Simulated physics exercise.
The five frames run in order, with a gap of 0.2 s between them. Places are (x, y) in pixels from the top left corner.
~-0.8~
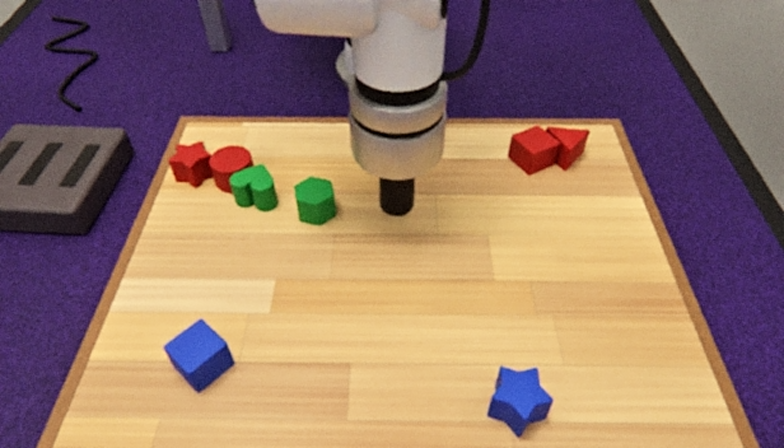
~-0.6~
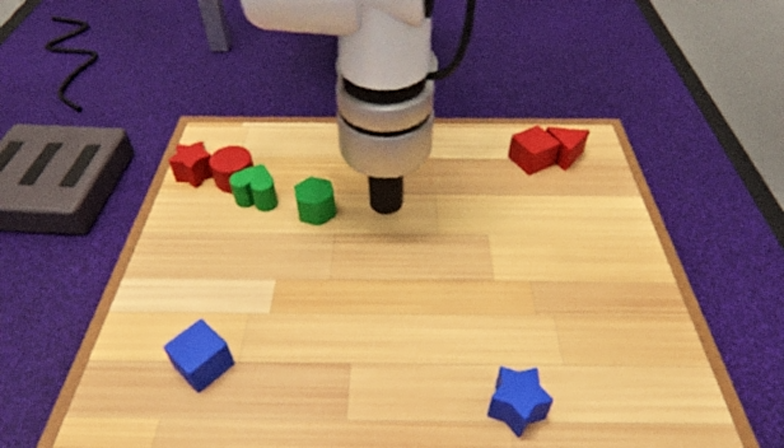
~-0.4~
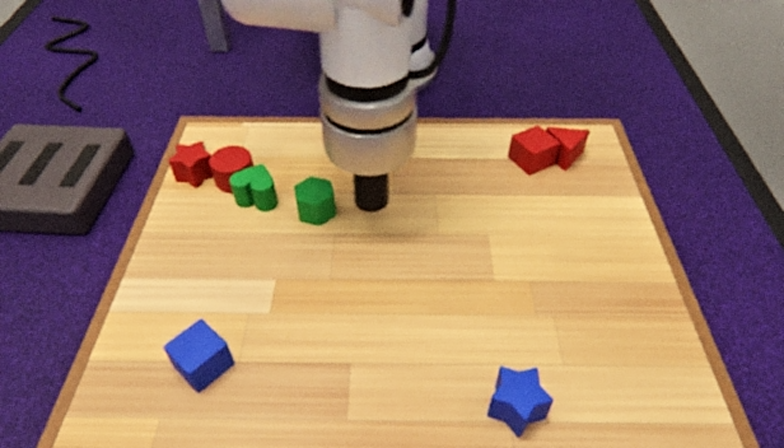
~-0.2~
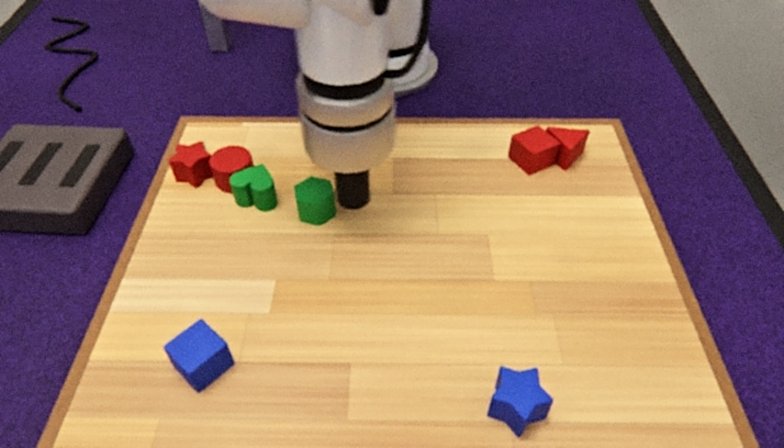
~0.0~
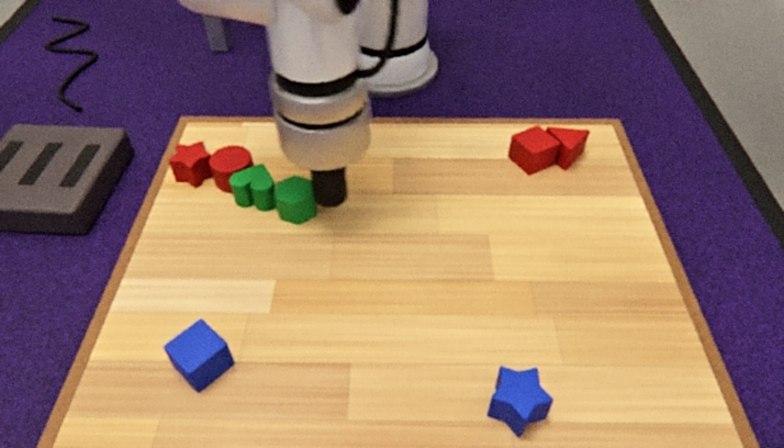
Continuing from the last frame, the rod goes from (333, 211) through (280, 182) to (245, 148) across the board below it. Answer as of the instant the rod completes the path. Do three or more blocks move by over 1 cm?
Final answer: Yes.
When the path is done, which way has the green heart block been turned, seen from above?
From the top, the block rotates clockwise.
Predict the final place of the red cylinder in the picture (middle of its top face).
The middle of its upper face will lie at (217, 152).
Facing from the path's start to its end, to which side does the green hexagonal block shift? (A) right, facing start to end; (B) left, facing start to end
Option B.
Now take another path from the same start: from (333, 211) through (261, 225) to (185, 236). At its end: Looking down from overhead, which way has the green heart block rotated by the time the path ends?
Spin direction: Clockwise.
What follows on the original path. One third of the way, rod (293, 178); red cylinder (228, 157); green heart block (233, 183), turned 40° clockwise; green hexagonal block (267, 191), turned 50° anticlockwise.
Two thirds of the way, rod (262, 156); red star (183, 152); red cylinder (224, 156); green heart block (233, 183), turned 40° clockwise; green hexagonal block (267, 191), turned 50° anticlockwise.
At the end, rod (241, 134); red star (175, 154); red cylinder (217, 152); green heart block (233, 183), turned 40° clockwise; green hexagonal block (267, 191), turned 50° anticlockwise.
